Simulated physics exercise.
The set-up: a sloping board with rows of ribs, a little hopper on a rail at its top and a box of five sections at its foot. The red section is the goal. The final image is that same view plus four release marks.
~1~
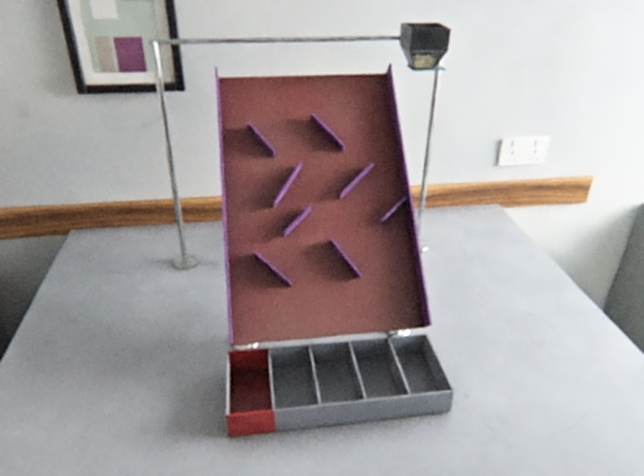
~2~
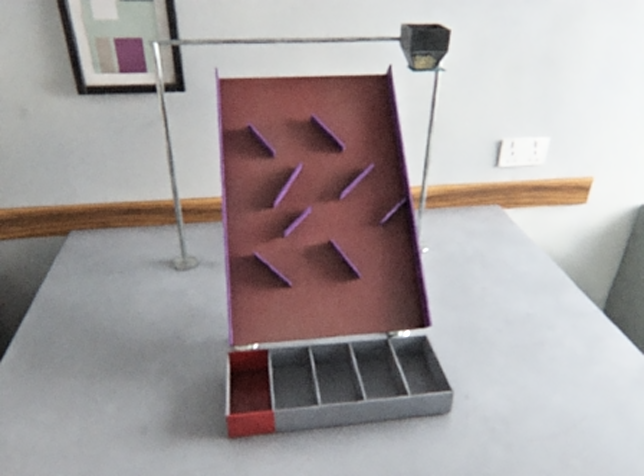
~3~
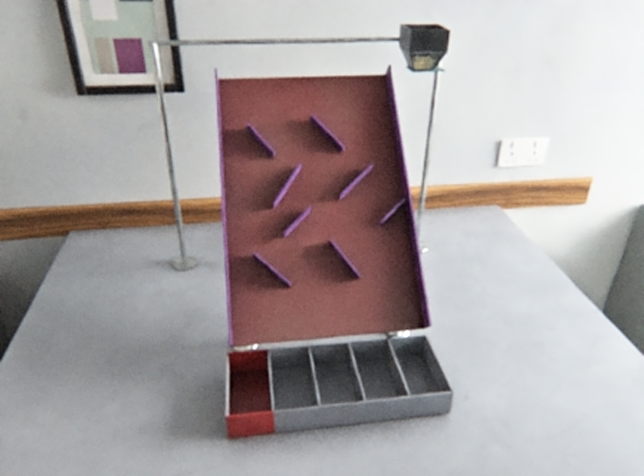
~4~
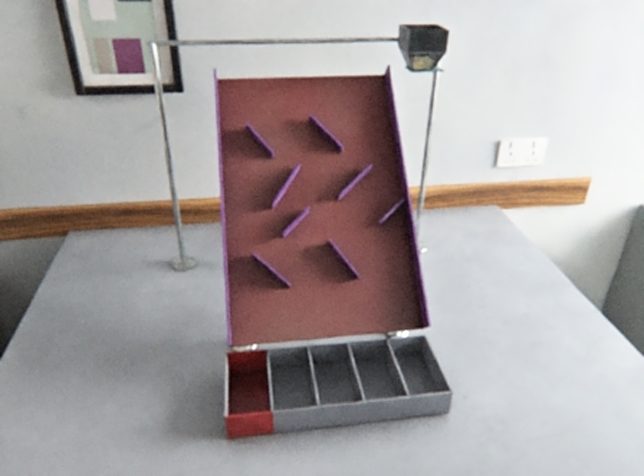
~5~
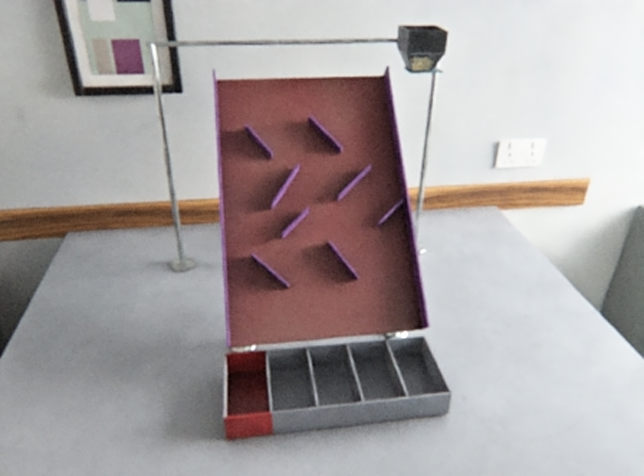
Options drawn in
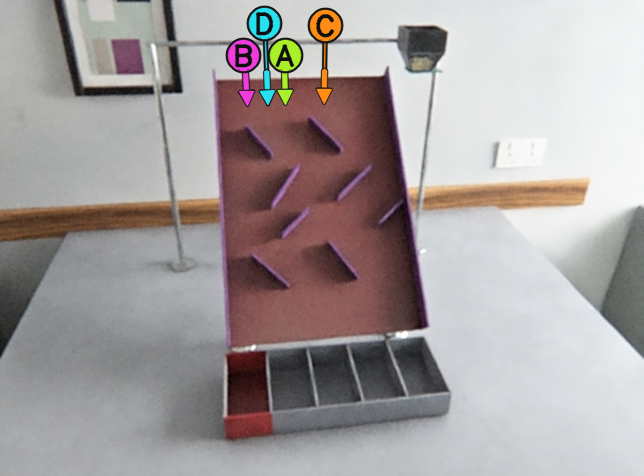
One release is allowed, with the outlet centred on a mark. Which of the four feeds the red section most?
B beats the others.
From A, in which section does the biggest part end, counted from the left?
It is the first one.
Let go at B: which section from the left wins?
The first.
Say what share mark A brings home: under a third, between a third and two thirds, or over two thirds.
Mark A gives between a third and two thirds.
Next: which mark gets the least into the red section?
That is mark C.
On the marked copy, mark A meets the board at (285, 99); mark B meets the board at (247, 100); mark C meets the board at (324, 98); mark D meets the board at (267, 99).
If A is chosen, about half in the red section, about half in other sections.
If B is chosen, about two thirds in the red section, about a quarter in other sections, a small part outside the box.
If C is chosen, a small part in the red section, most in other sections, a small part outside the box.
If D is chosen, about half in the red section, about a third in other sections, a stray few outside the box.
